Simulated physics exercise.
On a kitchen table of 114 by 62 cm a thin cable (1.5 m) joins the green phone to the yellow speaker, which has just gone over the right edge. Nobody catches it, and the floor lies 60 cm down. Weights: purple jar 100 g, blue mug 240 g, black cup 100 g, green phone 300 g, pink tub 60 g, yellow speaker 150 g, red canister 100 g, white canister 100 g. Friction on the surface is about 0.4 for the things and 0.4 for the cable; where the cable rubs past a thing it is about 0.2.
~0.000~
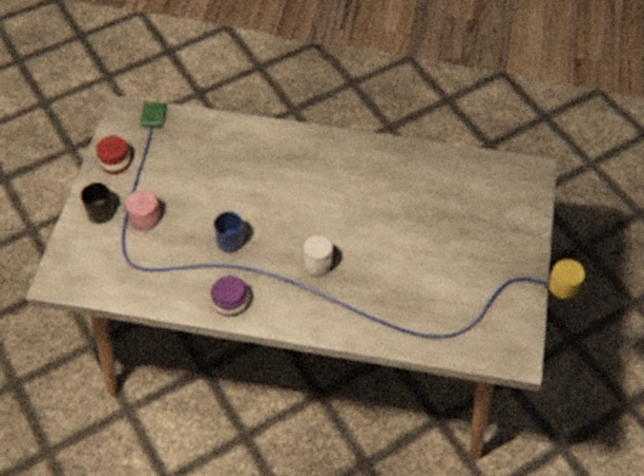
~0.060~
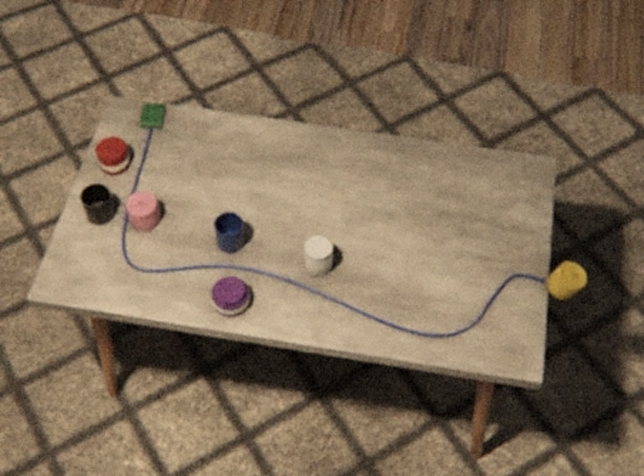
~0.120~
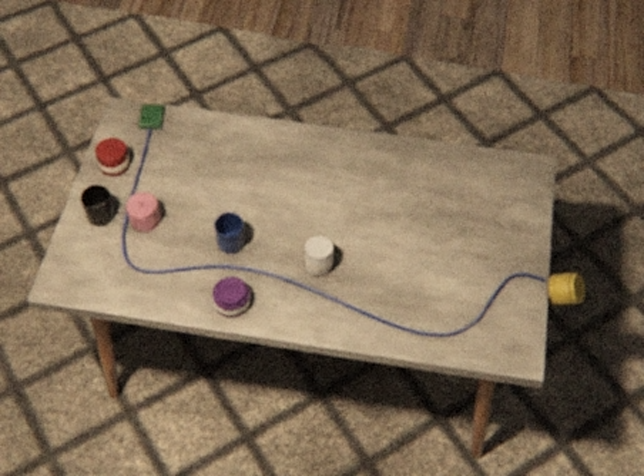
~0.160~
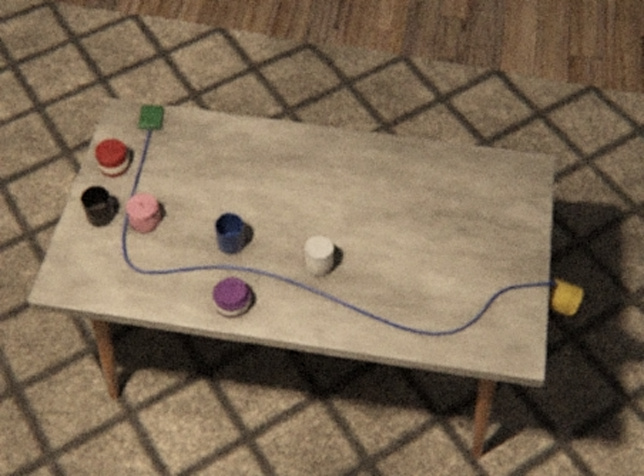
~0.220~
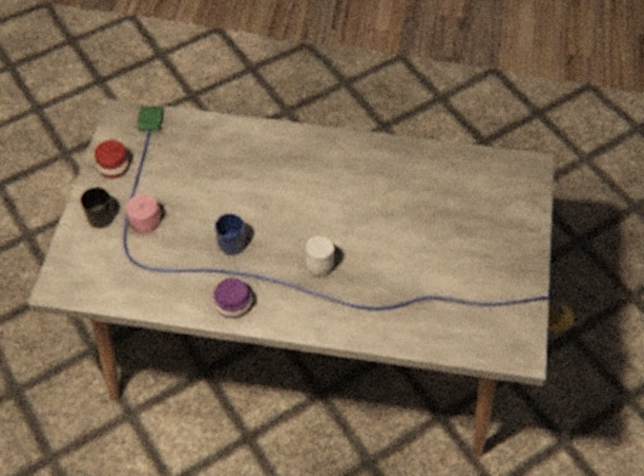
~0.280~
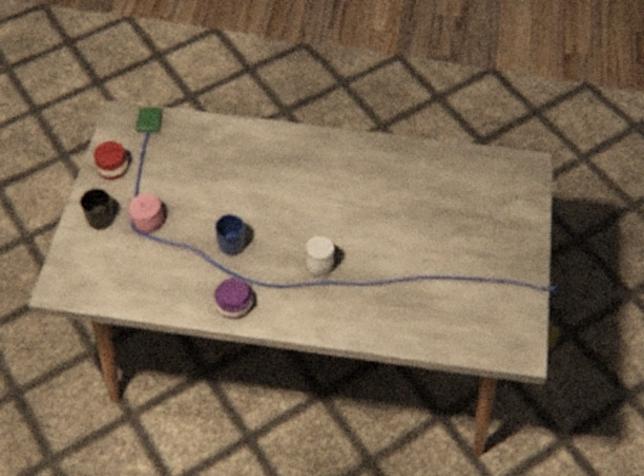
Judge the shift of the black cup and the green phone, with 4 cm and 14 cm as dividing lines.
The black cup hardly moves, the green phone barely shifts.
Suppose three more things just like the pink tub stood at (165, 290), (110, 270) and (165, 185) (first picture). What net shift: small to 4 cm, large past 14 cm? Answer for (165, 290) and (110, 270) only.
In turn: Small, small.
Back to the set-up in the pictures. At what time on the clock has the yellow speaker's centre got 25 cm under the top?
That is: 0.32 s.
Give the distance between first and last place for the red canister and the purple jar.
Red canister 0 cm, purple jar 0 cm.
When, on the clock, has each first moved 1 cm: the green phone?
Green phone not at all.
At 0.5 s, the cable's tail end at (150, 133); pink tub 20 cm off its start, yellow speaker over the edge.
At 0.7 s, the cable's tail end at (151, 134); pink tub 22 cm off its start, yellow speaker over the edge.
At 1.0 s, the cable's tail end at (152, 134); pink tub 22 cm off its start at (228, 168), yellow speaker over the edge, blue mug 1 cm off its start at (232, 223).
At 1.2 s, the cable's tail end at (152, 134); pink tub 22 cm off its start, yellow speaker over the edge, blue mug 1 cm off its start.
At 2.4 s, the cable's tail end at (152, 134); green phone 1 cm off its start at (150, 119), black cup 0 cm off its start at (95, 200), pink tub 22 cm off its start at (228, 168), yellow speaker over the edge.
